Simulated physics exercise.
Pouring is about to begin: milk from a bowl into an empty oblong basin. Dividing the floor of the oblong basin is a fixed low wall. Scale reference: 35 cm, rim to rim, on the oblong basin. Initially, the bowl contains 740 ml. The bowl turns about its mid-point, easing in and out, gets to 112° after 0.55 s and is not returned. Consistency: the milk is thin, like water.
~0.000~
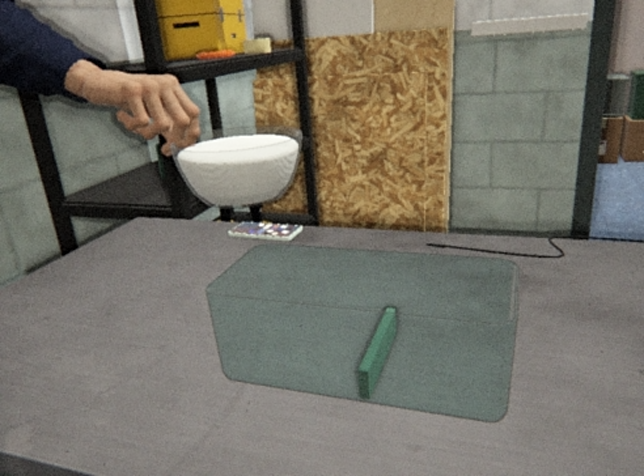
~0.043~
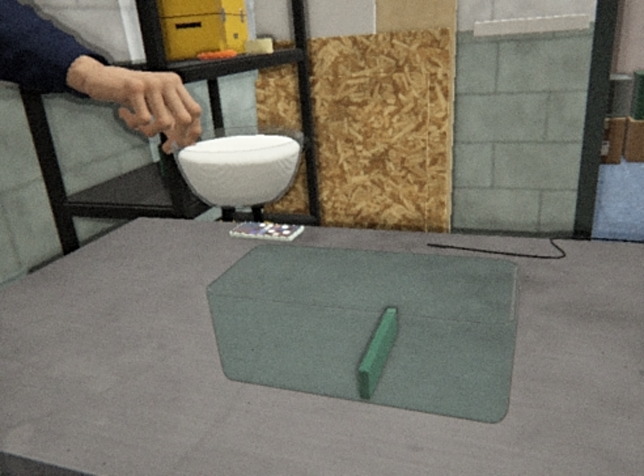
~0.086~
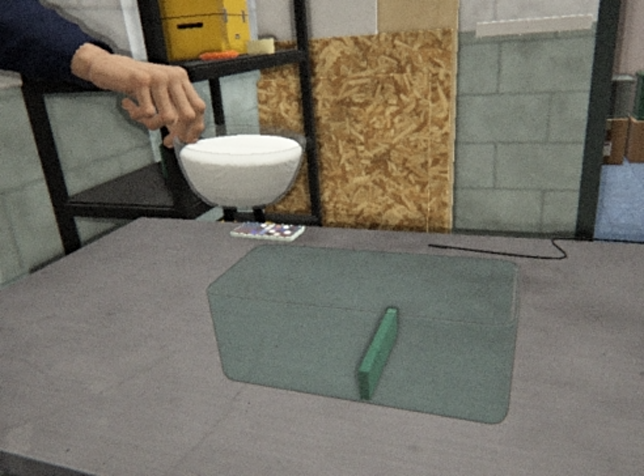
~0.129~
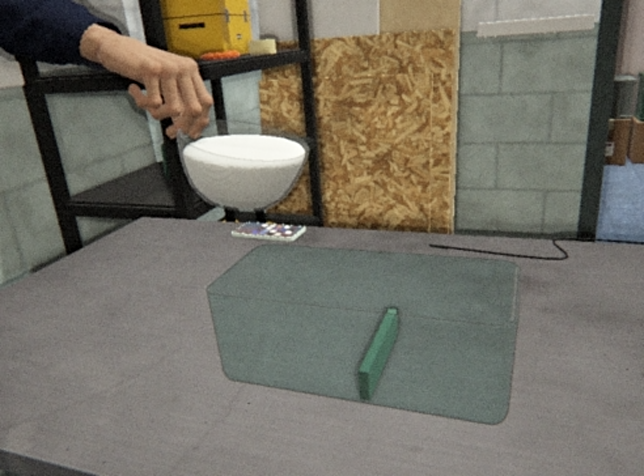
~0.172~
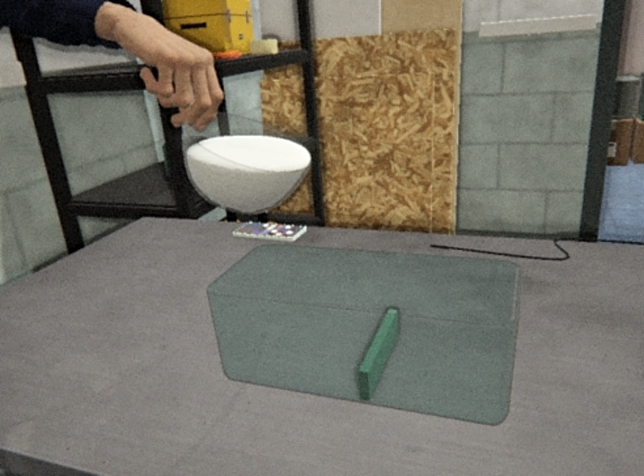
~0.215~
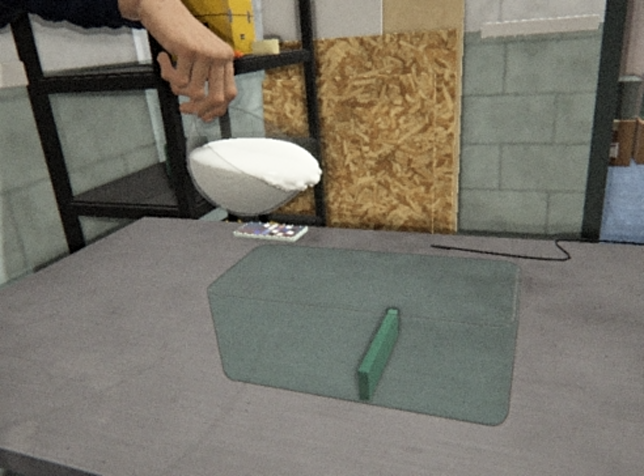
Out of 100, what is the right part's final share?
About 20 out of 100.
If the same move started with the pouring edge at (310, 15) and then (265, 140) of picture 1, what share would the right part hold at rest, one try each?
60 then 20 %.
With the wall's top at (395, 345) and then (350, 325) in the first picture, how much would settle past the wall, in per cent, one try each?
The first gives near 25 per cent and the second near 45 per cent.
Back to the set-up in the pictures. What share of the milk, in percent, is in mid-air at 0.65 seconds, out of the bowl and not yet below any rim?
Roughly 6 %.
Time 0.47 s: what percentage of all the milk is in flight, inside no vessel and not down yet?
Roughly 32 %.
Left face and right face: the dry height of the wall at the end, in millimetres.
On the left it's about 20 mm; on the right, about 32 mm.
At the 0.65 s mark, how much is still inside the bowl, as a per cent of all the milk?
Near 0 percent, more or less.
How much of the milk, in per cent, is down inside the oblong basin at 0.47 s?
Roughly 62 percent of it.
By 0.47 s the tilt is 106° and 8 per cent is still to pour, 56 is left of the wall and 5 right of it.
By 0.65 s the tilt is 112° and 0 per cent is still to pour, 82 is left of the wall and 12 right of it.
By 0.84 s the tilt is 112° and 0 per cent is still to pour, 76 is left of the wall and 19 right of it.
By 1.05 s the tilt is 112° and 0 per cent is still to pour, 75 is left of the wall and 20 right of it.
At rest 75 per cent lies left of the wall, 20 right of it and 5 outside.
